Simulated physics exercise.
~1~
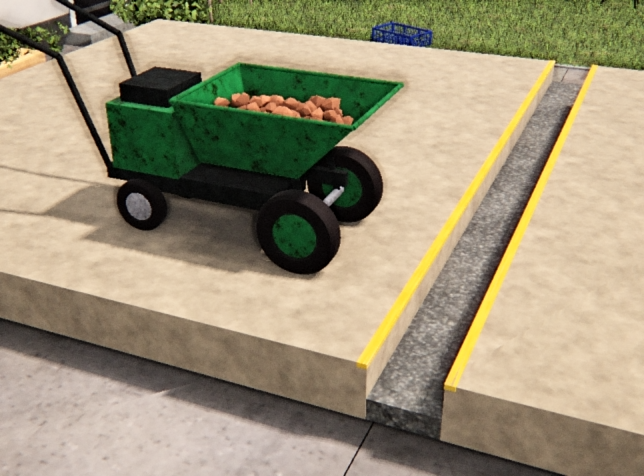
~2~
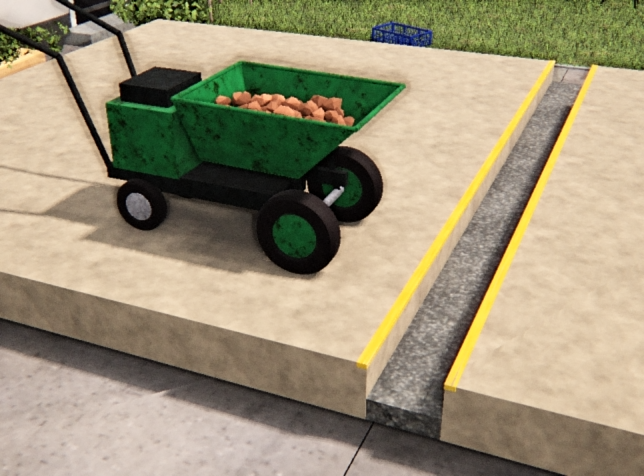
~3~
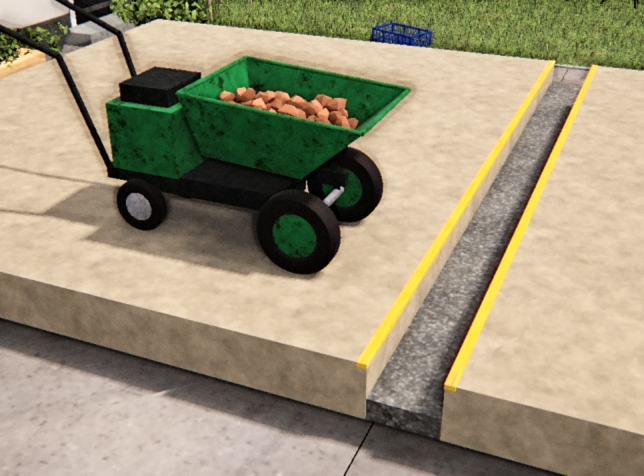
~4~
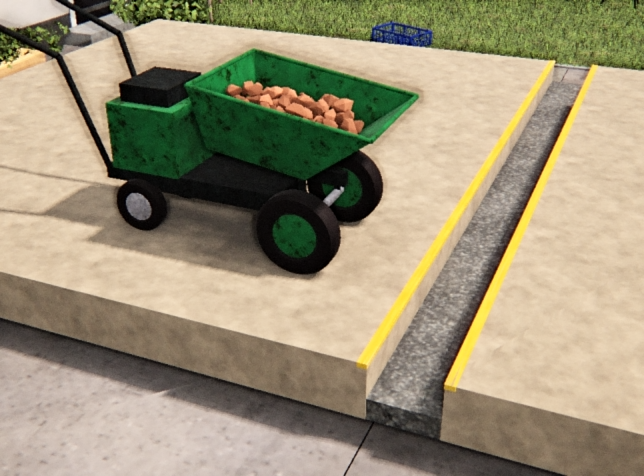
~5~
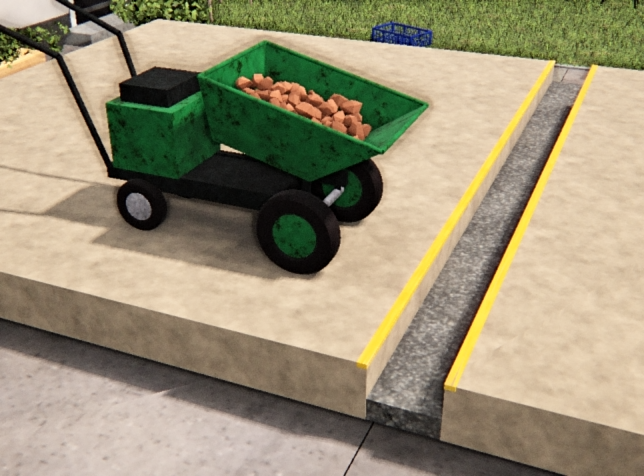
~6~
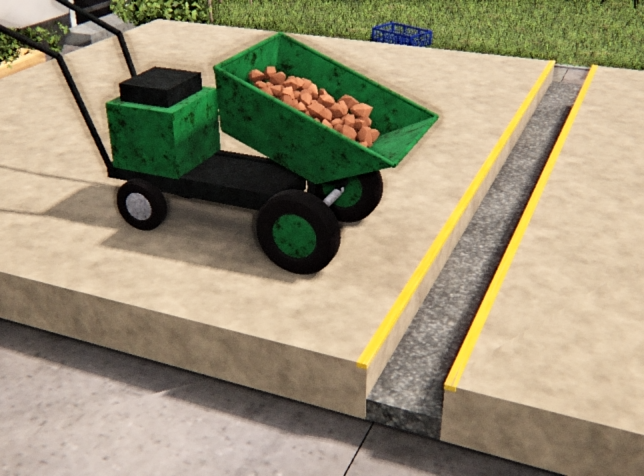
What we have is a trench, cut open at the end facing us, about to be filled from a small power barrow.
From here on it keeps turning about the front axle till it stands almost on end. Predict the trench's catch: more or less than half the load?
Passes half.
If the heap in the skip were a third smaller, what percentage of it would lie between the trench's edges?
Estimate: Close to 100 %.
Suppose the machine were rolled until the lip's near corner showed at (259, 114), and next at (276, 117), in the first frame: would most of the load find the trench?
First: A minority of it. Second: A minority of it.
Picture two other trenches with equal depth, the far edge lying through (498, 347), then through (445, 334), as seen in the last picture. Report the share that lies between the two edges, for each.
I'd put it near 100 in a hundred, then near 50 in a hundred.
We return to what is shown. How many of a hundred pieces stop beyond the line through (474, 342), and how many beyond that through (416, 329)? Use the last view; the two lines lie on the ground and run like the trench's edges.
Close to 0 per cent, then close to 70 per cent.
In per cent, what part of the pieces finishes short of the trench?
I'd say near 0 per cent, give or take.
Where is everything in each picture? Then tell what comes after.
The first picture shows lip of the skip at (353, 128), level; top of the load at (282, 114), lumps of rubble; first edge of the trench at (388, 321); far edge at (471, 340), the trench over half as wide as the skip, and about half as deep as wide.
The second picture shows lip of the skip at (355, 130), tipped barely; top of the load at (284, 113).
The third picture shows lip of the skip at (362, 134), tipped barely; top of the load at (276, 108).
The fourth picture shows lip of the skip at (371, 142), tipped a little; top of the load at (266, 103).
The fifth picture shows lip of the skip at (382, 152), tipped a little; top of the load at (275, 98).
The sixth picture shows lip of the skip at (394, 165), tipped clearly; top of the load at (275, 90); first edge of the trench at (388, 321); far edge at (471, 340).
Soon after the last picture, skip tipped steeply; all in the skip.
A little later, skip tipped right over; most in the skip; about a quarter in or heaped over the trench.
Later still, skip tipped right over; a small part in the skip; most in or heaped over the trench; a stray few beyond it.
At rest, skip tipped right over; a small part in the skip; nearly all in or heaped over the trench; a stray few beyond it.
